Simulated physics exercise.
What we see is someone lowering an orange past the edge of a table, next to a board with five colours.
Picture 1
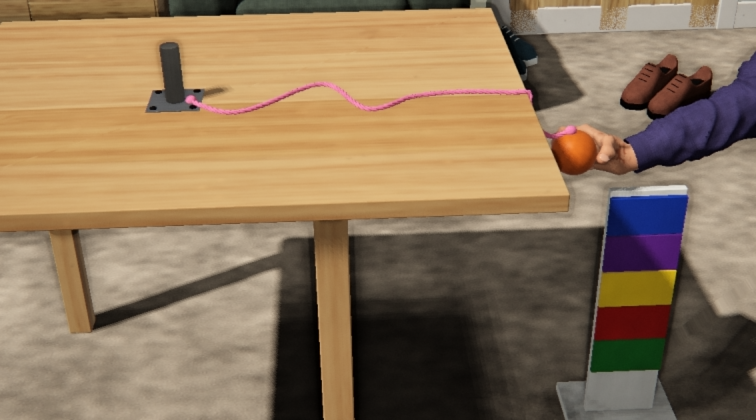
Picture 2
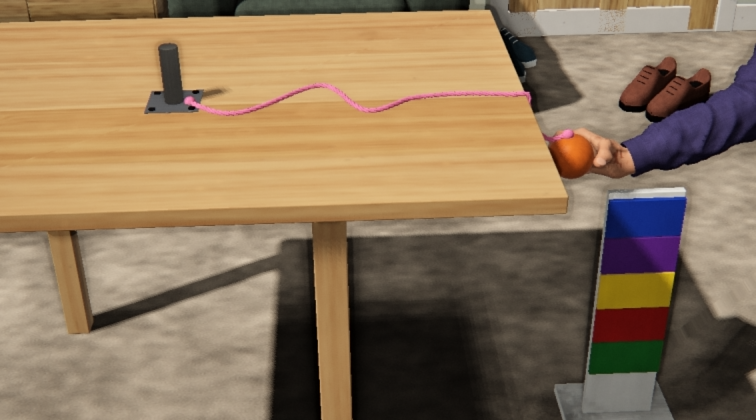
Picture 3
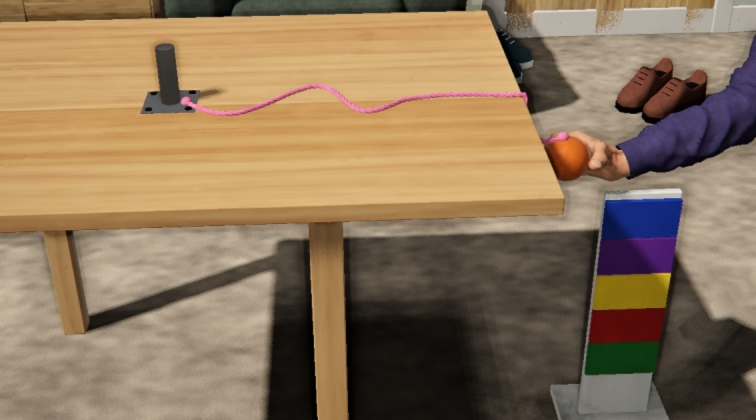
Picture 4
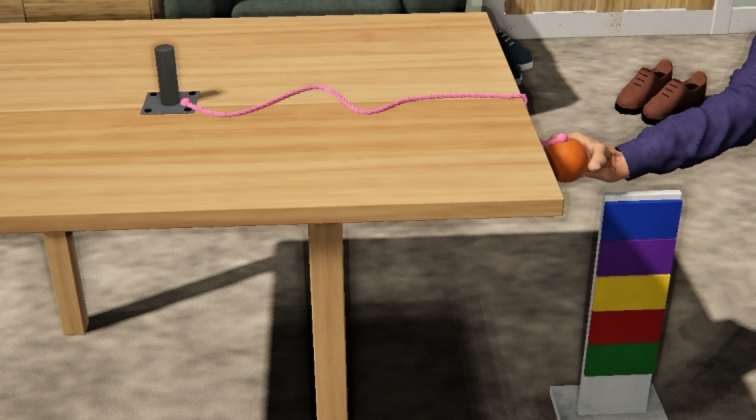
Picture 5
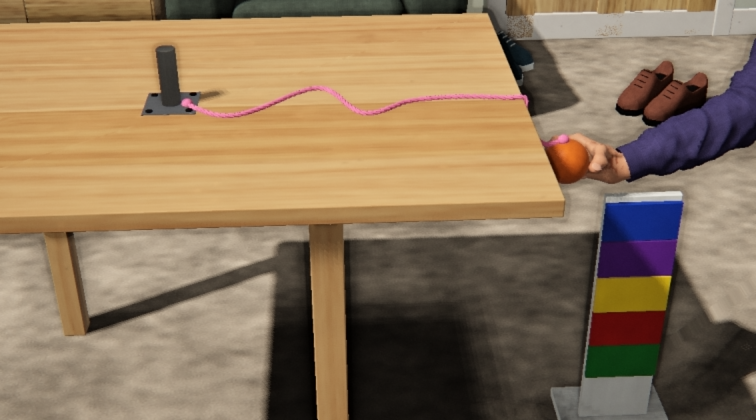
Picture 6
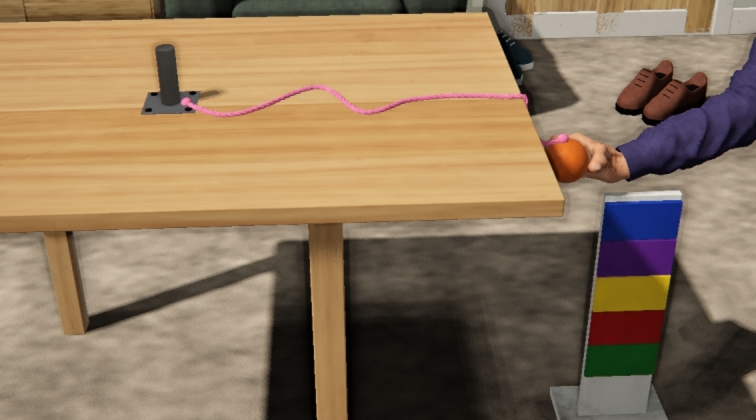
At a wooden table, a hand in a purple sleeve held an orange ball just past the right edge, beside a striped color board, while a pink cord lay loosely curved from a dark post, barely moving.
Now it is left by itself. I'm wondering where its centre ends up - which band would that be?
That would be the purple band.
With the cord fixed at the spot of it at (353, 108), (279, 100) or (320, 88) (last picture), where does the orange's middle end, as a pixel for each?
First (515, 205), next (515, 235), last (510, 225).
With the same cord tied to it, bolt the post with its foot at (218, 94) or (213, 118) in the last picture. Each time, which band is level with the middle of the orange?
The first case gives yellow, the second gives yellow.
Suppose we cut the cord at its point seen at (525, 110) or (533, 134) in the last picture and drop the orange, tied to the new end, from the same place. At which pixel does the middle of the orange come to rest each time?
It would be at (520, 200) in the first case and at (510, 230) in the second.
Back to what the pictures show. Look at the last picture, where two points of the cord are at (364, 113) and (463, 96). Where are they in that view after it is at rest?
Point one to (433, 98), point two to (523, 118).
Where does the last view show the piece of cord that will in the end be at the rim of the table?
It is around (448, 97).
Early on, orange near (494, 254); level with purple.
Midway, orange near (529, 252); level with purple.
Finally, orange near (516, 254); level with purple. The cord holds its middle at purple.
